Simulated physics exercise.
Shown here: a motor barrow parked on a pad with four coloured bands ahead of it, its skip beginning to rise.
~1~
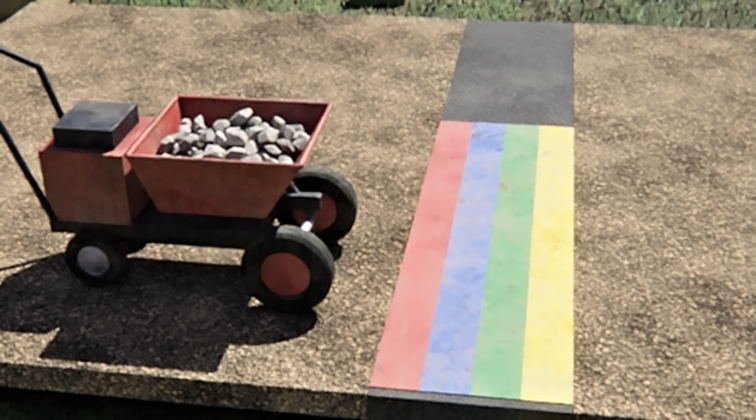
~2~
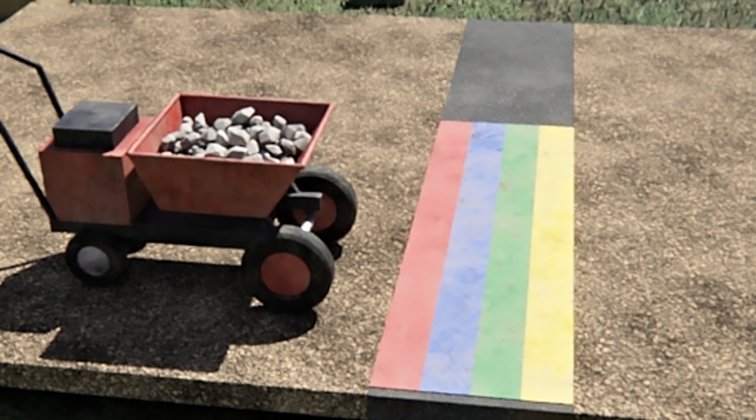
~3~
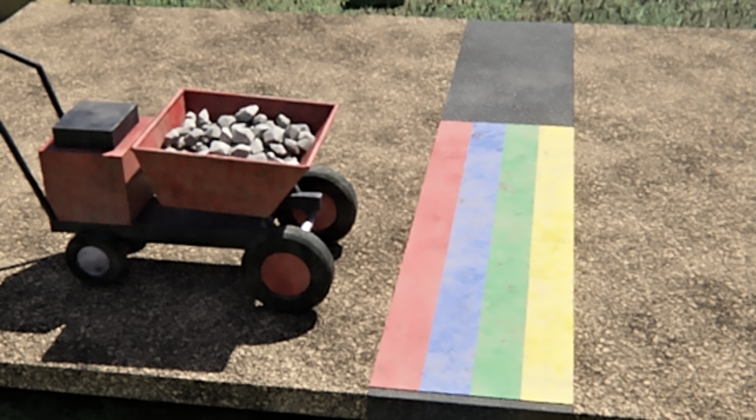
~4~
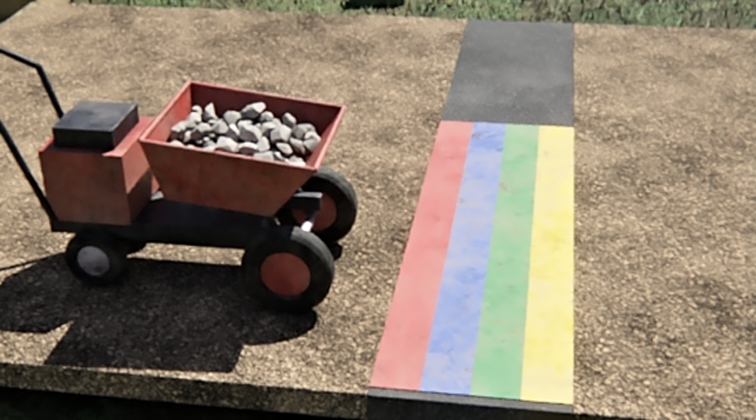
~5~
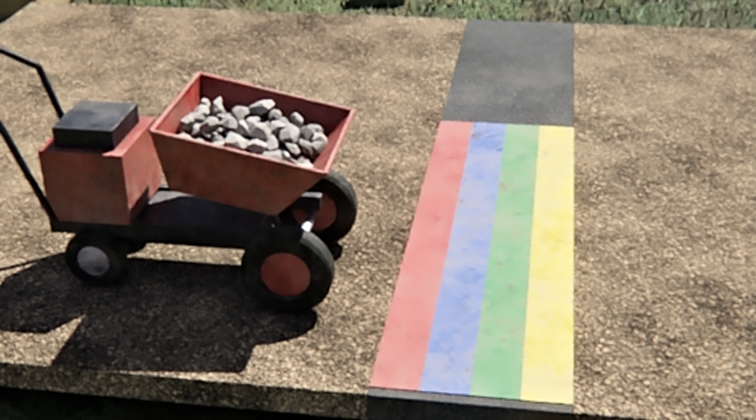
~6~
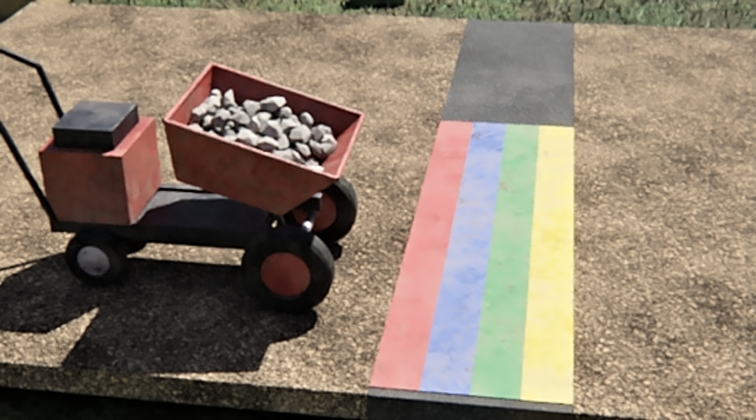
The red skip of a small motor barrow, heaped with grey broken stones, sits level at first, then gradually lifts at its rear and tilts forward to the right, the stones staying inside. The barrow stands at the left on a sunlit, speckled tan pad, its black-tyred wheels motionless. Seen from slightly above by a still camera, red, blue, green and yellow bands cross the pad to its right, with grass behind.
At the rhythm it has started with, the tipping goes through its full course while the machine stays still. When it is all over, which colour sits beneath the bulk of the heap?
The bulk sits over the blue colour.
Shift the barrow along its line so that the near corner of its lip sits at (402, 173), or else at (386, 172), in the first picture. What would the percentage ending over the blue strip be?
Roughly 0 per cent first, then roughly 10 per cent.
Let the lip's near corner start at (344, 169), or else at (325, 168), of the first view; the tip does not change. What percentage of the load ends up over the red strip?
First some 0, then 10 per cent.
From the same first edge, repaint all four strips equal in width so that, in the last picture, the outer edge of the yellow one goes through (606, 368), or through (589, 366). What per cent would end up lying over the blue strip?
Shares in order: Close to 40 %; close to 40 %.
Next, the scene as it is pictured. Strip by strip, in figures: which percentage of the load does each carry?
Percentages: Red 20, blue 35, green 25, yellow 10.
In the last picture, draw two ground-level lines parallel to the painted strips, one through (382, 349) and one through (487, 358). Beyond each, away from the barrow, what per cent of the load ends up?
I'd say about 100 and about 30 in a hundred.
Shortly afterwards, skip tipped steeply; the whole lot in the skip.
Next, skip tipped right over; the bulk in the skip; a little over the red strip; a little over the blue strip; only a few over the green strip; only a few falling.
Some moments later, skip tipped right over; a little in the skip; near a quarter over the red strip; near a third over the blue strip; near a quarter over the green strip; a little over the yellow strip; a little off the paint.
In the end, skip tipped right over; near a quarter over the red strip; near a third over the blue strip; near a quarter over the green strip; a little over the yellow strip; a little off the paint.
